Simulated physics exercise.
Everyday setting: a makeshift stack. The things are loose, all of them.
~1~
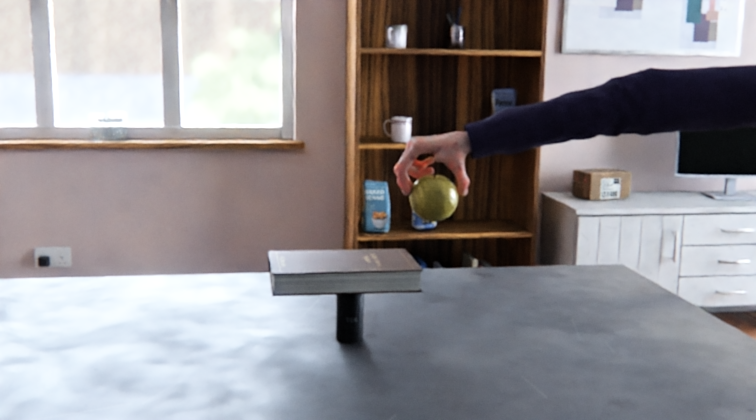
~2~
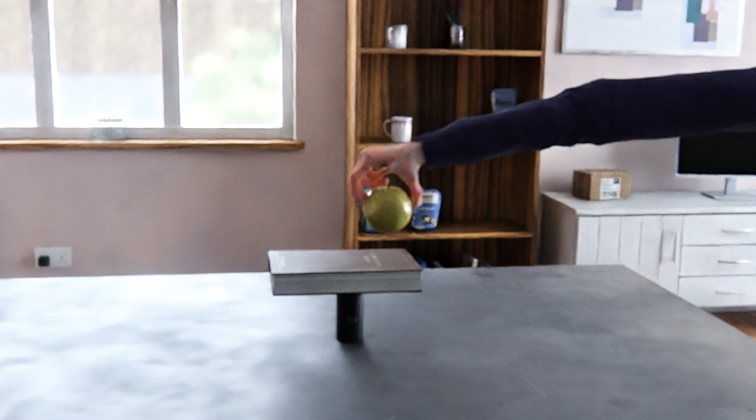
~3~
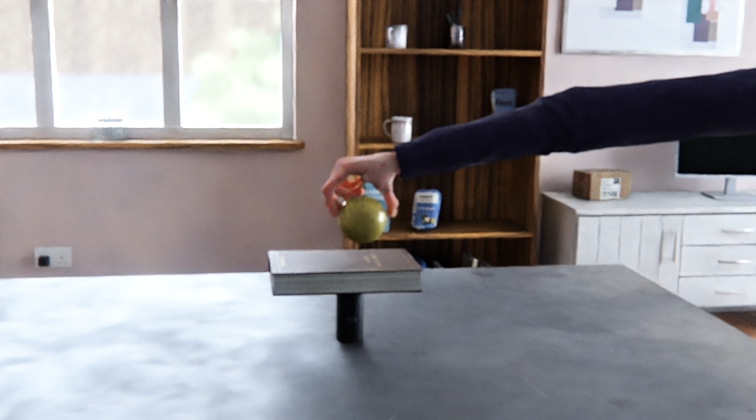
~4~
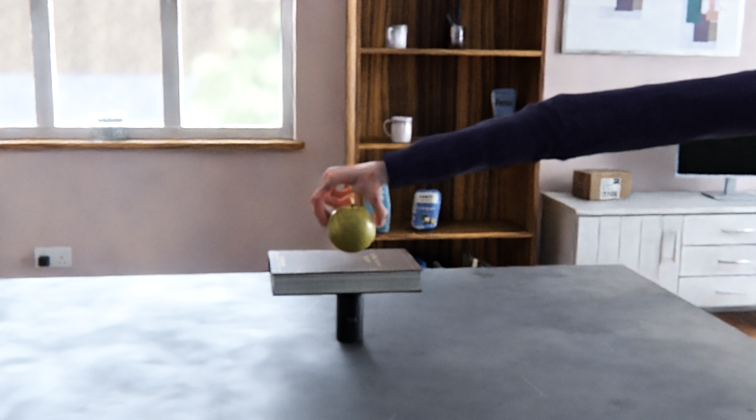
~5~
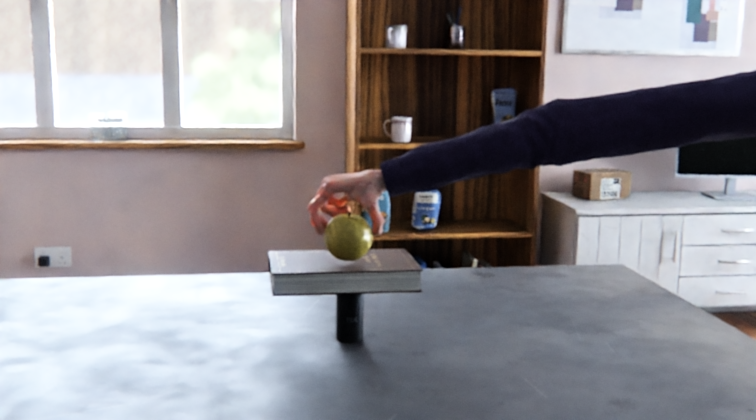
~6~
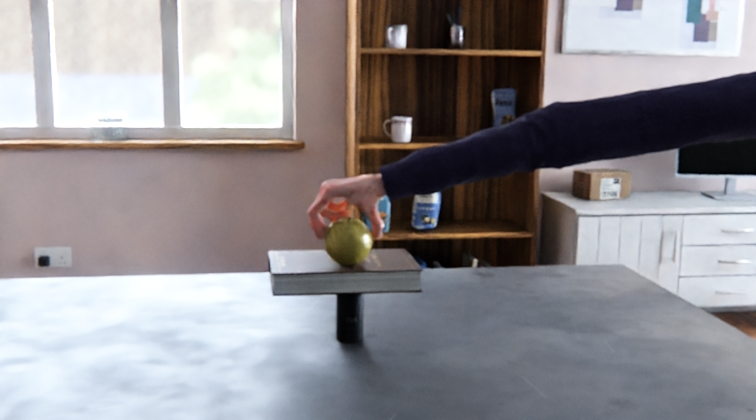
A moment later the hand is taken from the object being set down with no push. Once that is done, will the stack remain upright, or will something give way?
The stack remains upright.
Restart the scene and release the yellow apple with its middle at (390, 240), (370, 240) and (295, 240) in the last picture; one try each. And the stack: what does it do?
Try 1: Stands; try 2: Stands; try 3: Topples.
Then, 0.20 s on from there, no change.
Then, 0.40 s on from there, yellow apple resting near (348, 242).
In the end, all 3 unmoved. At the end, from the last picture's camera, yellow apple near (347, 242). The stack stays up.
